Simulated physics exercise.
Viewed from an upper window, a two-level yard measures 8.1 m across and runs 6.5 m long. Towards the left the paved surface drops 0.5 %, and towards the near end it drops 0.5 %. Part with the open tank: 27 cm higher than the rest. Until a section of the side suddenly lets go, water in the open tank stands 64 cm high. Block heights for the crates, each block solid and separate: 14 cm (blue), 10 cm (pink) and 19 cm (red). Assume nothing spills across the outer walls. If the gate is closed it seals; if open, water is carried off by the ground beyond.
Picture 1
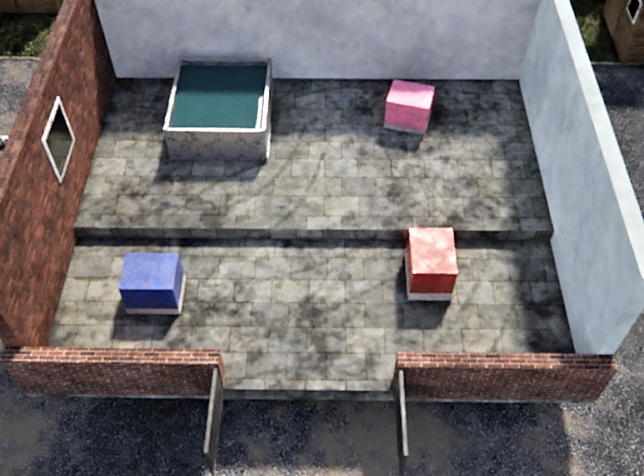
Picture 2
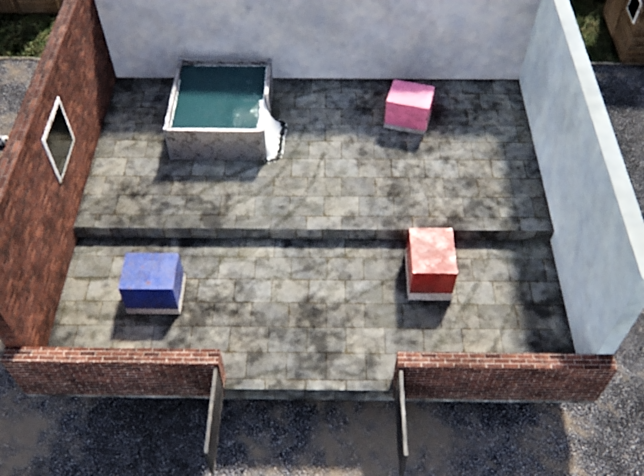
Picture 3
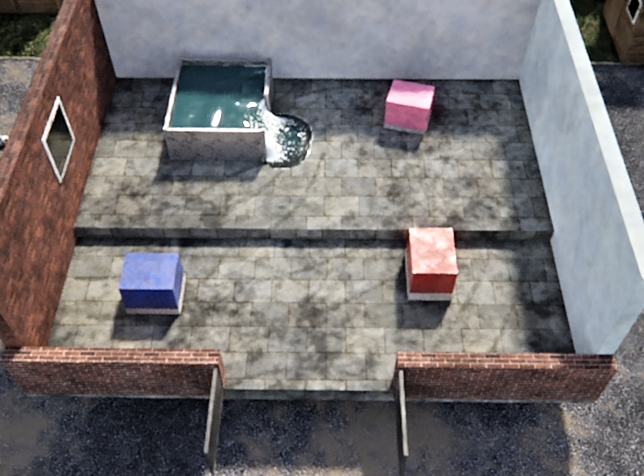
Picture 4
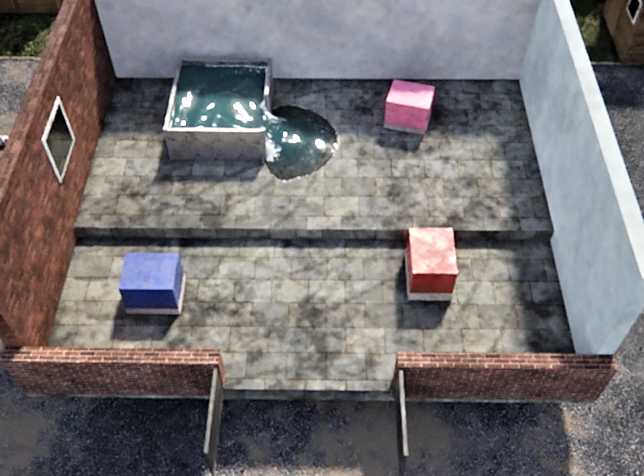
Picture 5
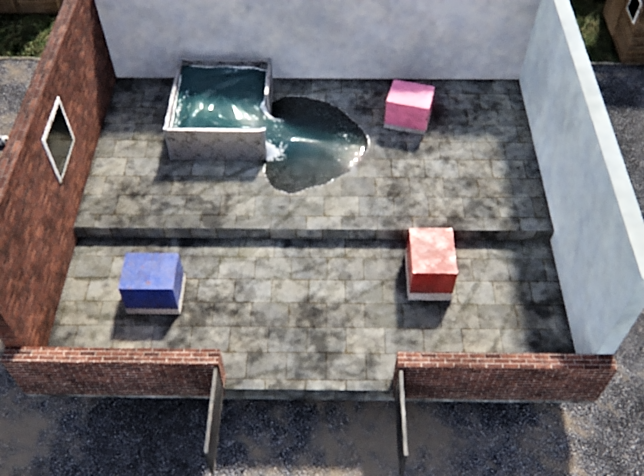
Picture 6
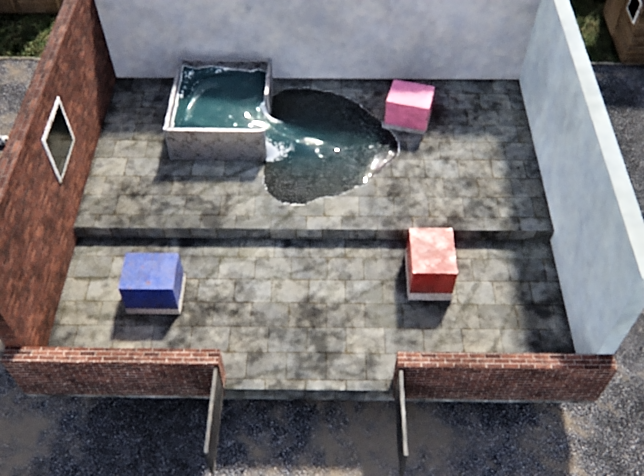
The clip shows a walled, paved yard with pink, red and blue blocks and a raised tank of water; water pours from the tank's right side and spreads rightward across the upper level in a widening pool, nearing the pink block.
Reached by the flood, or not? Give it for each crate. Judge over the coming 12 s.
My prediction: The blue crate stays clear; the pink crate gets damp; the red crate stays clear.
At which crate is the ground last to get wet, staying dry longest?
The blue one.
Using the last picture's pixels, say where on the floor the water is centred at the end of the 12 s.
The water is centred near (334, 222).
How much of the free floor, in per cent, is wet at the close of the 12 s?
I'd say around 80 % is wet.
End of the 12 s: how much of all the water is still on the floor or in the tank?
That would be close to 90 per cent.
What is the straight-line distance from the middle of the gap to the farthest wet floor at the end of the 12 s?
That works out near 6.8 m.
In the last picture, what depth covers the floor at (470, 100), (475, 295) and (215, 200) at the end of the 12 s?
Roughly 3, 6, 0 cm.
A moment later water covers 25 % of the floor and is deepest (33 cm) near (272, 147); blue plinth not reached, pink plinth reached, red plinth not reached.
Soon after water covers 35 % of the floor and is deepest (24 cm) near (272, 147); blue plinth not reached, pink plinth reached, red plinth reached.
Next water covers 45 % of the floor and is deepest (18 cm) near (272, 147); blue plinth not reached, pink plinth reached, red plinth reached.
Later on water covers 60 % of the floor and is deepest (13 cm) near (546, 377); blue plinth not reached, pink plinth reached, red plinth reached.
At the end water covers 80 % of the floor and is deepest (9 cm) near (41, 372); highest at the blue plinth 8 cm, highest at the pink plinth 20 cm, highest at the red plinth 12 cm.
